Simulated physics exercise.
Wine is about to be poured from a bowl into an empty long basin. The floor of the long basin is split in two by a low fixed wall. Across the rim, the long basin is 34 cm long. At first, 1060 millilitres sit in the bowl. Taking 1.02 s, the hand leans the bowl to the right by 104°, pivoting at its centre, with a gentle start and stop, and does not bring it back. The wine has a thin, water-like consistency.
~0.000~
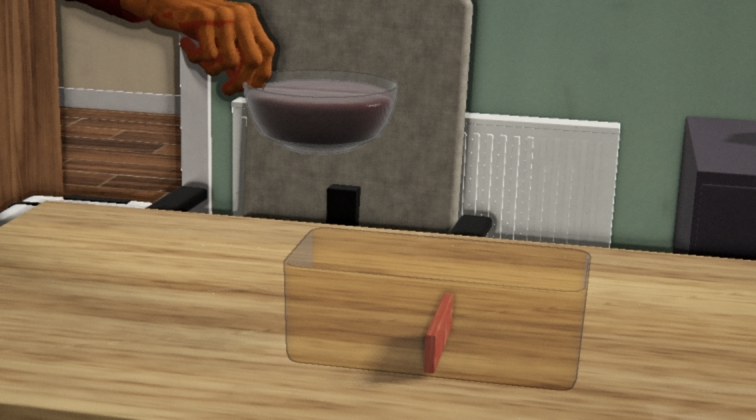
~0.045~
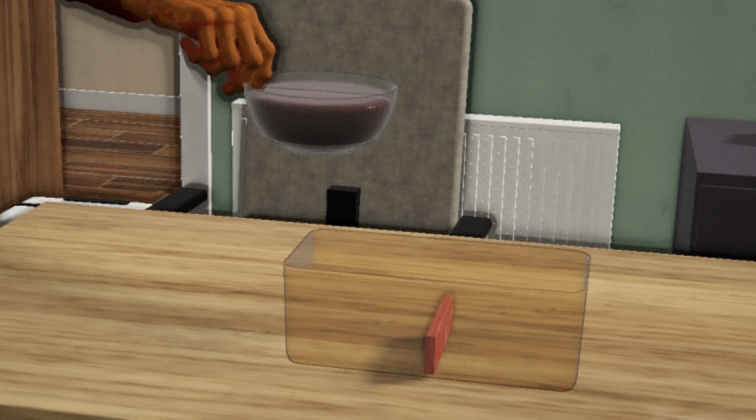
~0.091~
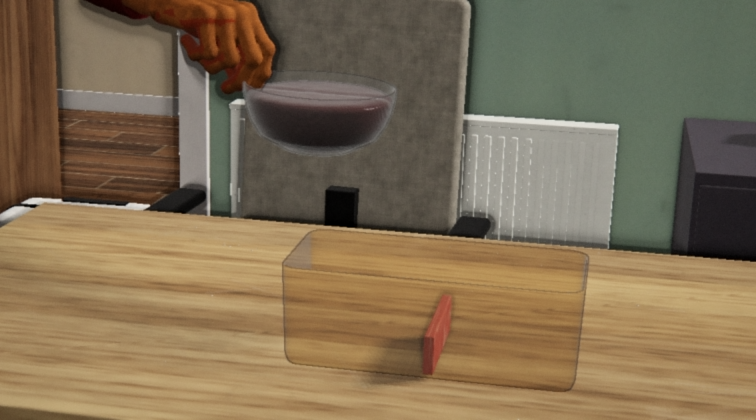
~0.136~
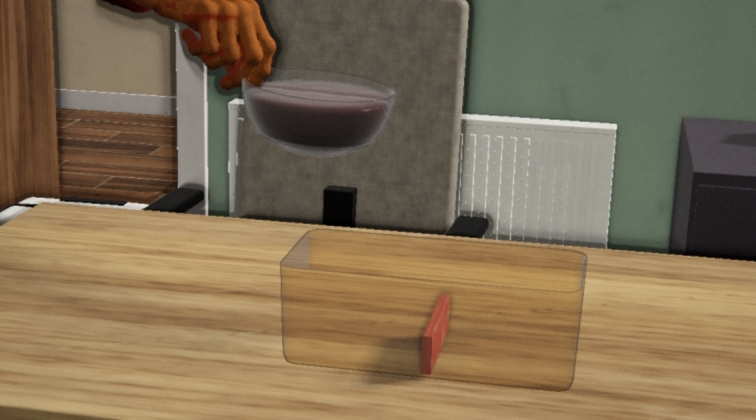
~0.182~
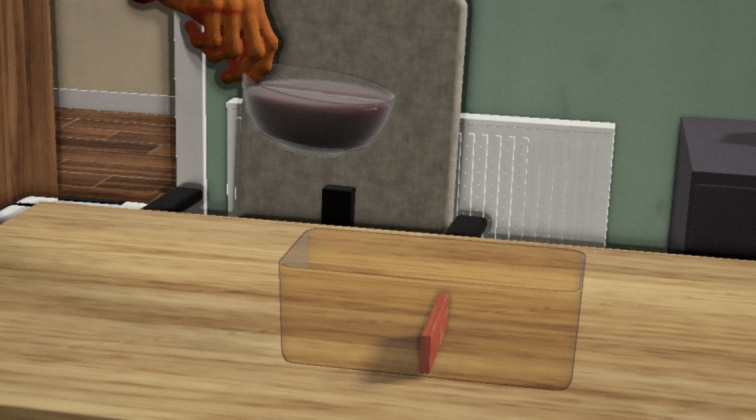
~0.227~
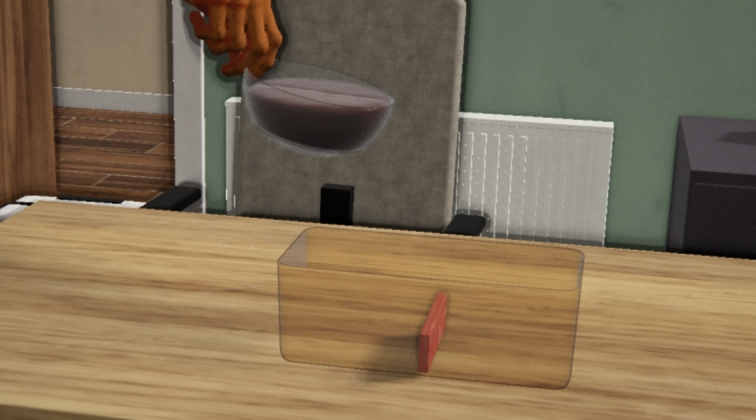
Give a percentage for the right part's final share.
My figure is 58 %.
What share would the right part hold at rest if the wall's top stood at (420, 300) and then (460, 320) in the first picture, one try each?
70 in a hundred, followed by 35 in a hundred.
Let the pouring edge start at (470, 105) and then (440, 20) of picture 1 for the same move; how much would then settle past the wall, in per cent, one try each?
In order, 85 and 80 per cent.
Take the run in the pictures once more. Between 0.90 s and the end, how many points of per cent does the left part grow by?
It comes to about 7 per cent.
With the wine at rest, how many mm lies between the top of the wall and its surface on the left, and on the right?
For the left, around 30 mm; for the right, around 20 mm.
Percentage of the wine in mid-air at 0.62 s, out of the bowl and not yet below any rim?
Estimate: About 44 % of all of it.
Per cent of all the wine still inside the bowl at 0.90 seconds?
I'd estimate some 2 per cent.
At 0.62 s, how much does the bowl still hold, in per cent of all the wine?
Close to 38 percent of the liquid remains at that time.
After 0.62 s the tilt is 69° and 37 per cent is still to pour, 3 is left of the wall and 16 right of it.
After 0.90 s the tilt is 100° and 2 per cent is still to pour, 33 is left of the wall and 57 right of it.
After 1.20 s the tilt is 104° and 0 per cent is still to pour, 40 is left of the wall and 58 right of it.
After 1.52 s the tilt is 104° and 0 per cent is still to pour, 40 is left of the wall and 58 right of it.
In the end 40 per cent lies left of the wall, 58 right of it and 2 outside.
